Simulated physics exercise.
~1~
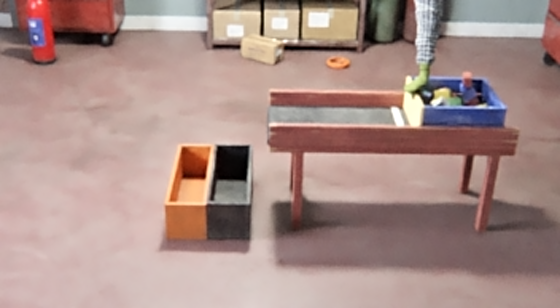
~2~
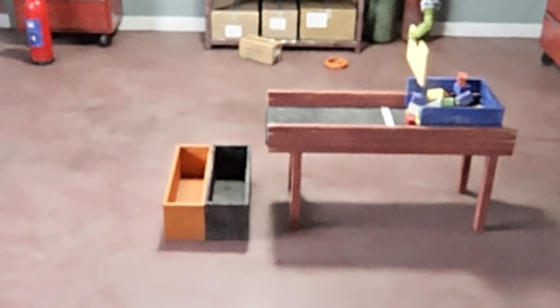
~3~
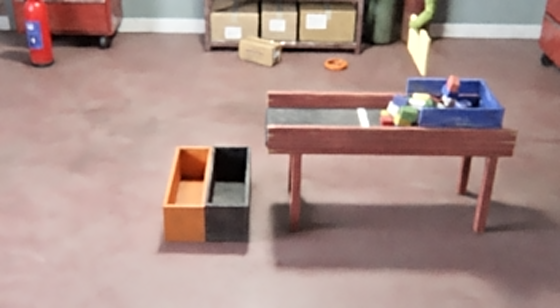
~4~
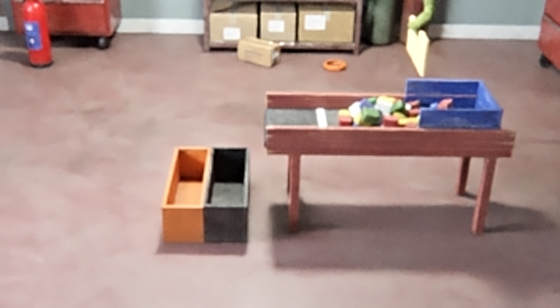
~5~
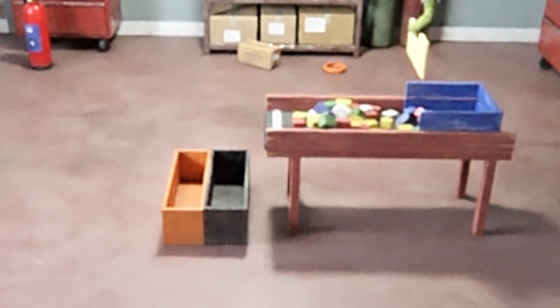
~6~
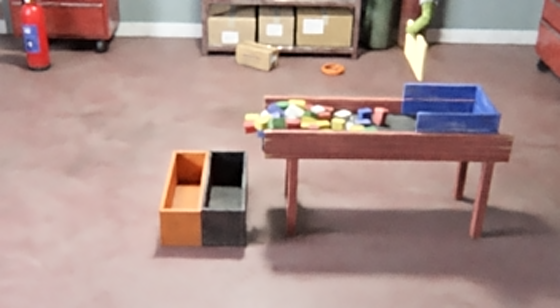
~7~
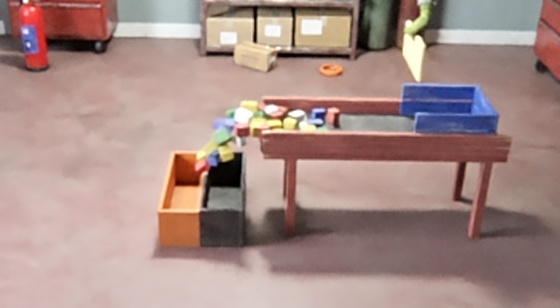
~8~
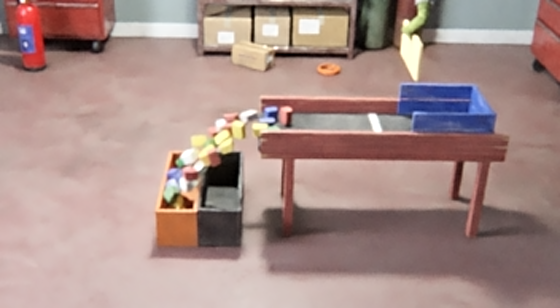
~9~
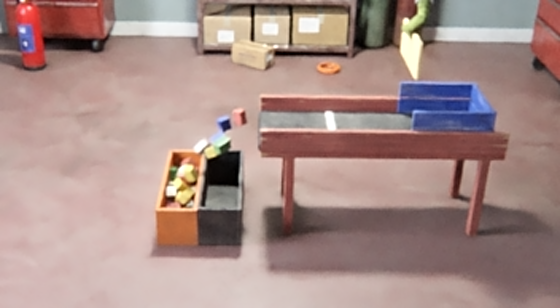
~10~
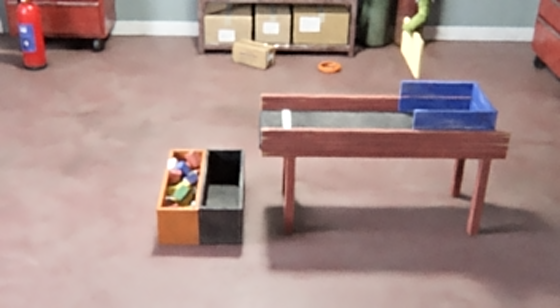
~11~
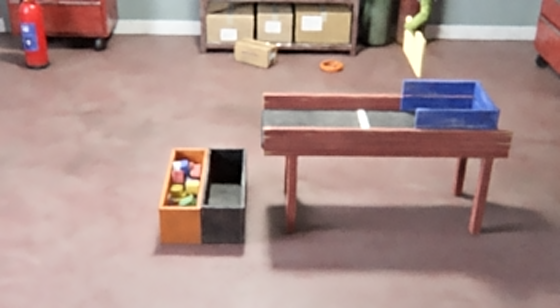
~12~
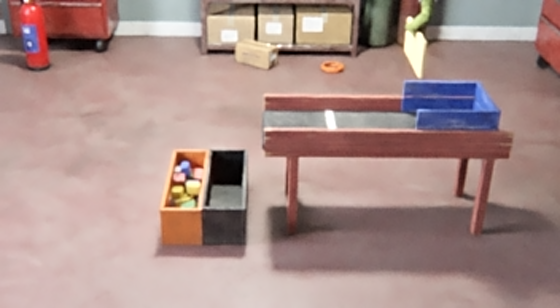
In a workshop, colourful bricks ride a belt left and drop into an orange tote.
